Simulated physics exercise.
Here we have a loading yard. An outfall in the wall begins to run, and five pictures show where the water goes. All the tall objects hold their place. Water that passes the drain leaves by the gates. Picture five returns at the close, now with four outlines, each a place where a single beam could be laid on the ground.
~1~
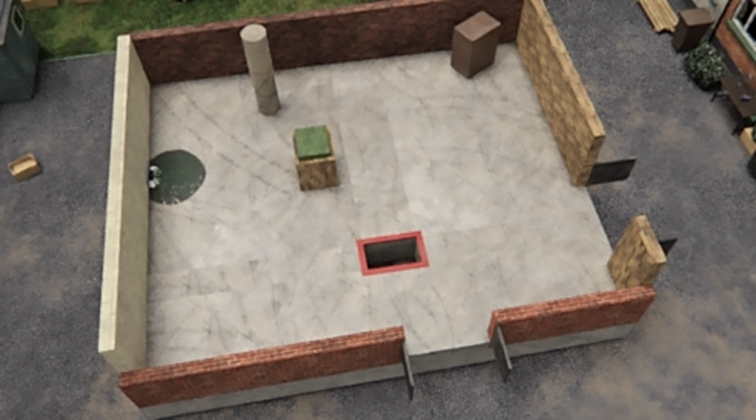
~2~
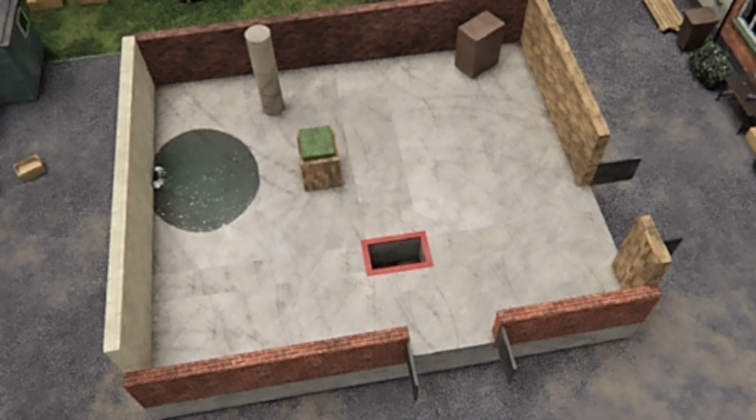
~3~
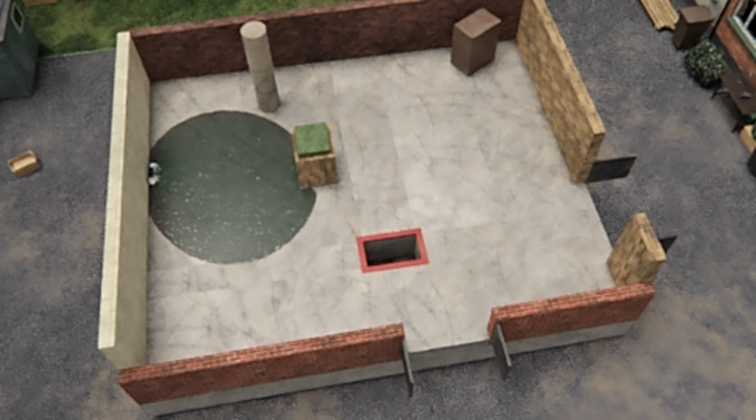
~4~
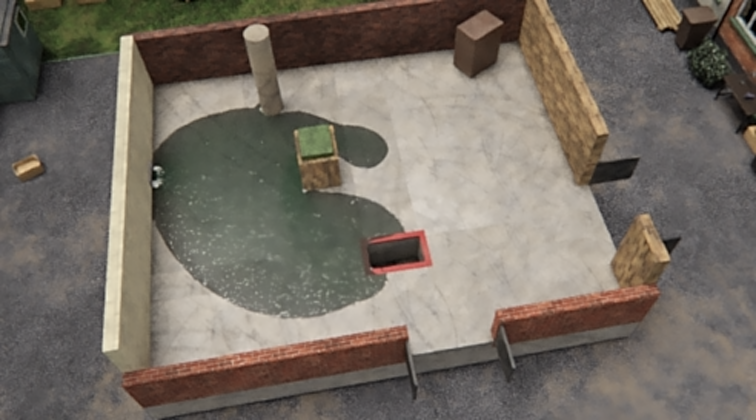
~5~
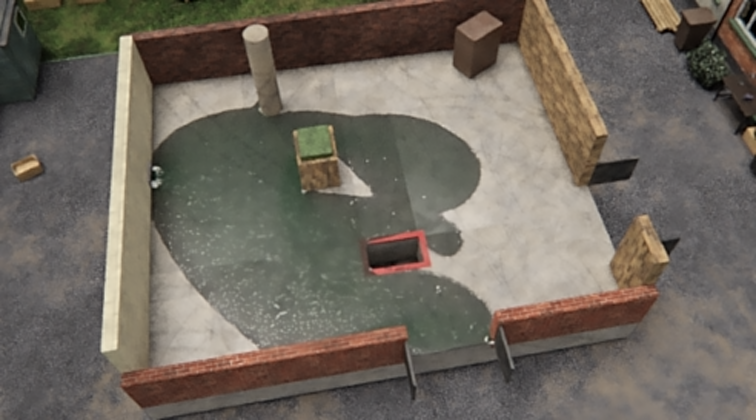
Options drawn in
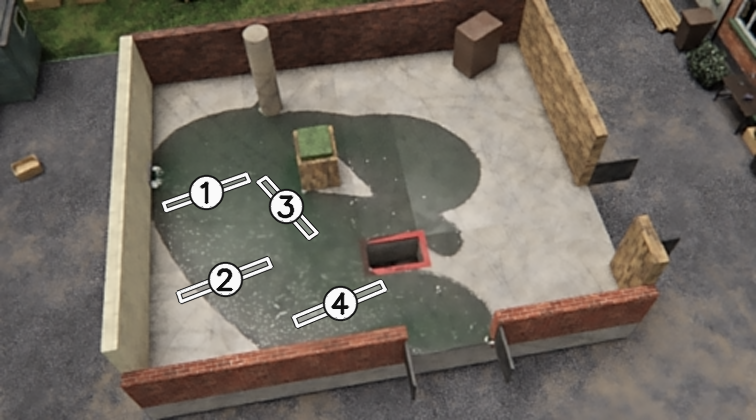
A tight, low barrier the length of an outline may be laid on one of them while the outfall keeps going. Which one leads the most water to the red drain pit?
4.
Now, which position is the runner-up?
2.
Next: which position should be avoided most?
1.
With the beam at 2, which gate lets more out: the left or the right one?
More leaves on the right.
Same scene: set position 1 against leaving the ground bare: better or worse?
Position 1 is worse.
On the marked copy, 1 from (164, 206) to (247, 177); 2 from (179, 297) to (269, 262); 3 from (262, 179) to (312, 235); 4 from (295, 321) to (383, 285).
For position 1, about 10 % of the stream runs into the red drain pit, about 89 % out by the gates.
For position 2, about 36 % of the stream runs into the red drain pit, about 64 % out by the gates.
For position 3, about 21 % of the stream runs into the red drain pit, about 79 % out by the gates.
For position 4, about 56 % of the stream runs into the red drain pit, about 43 % out by the gates.
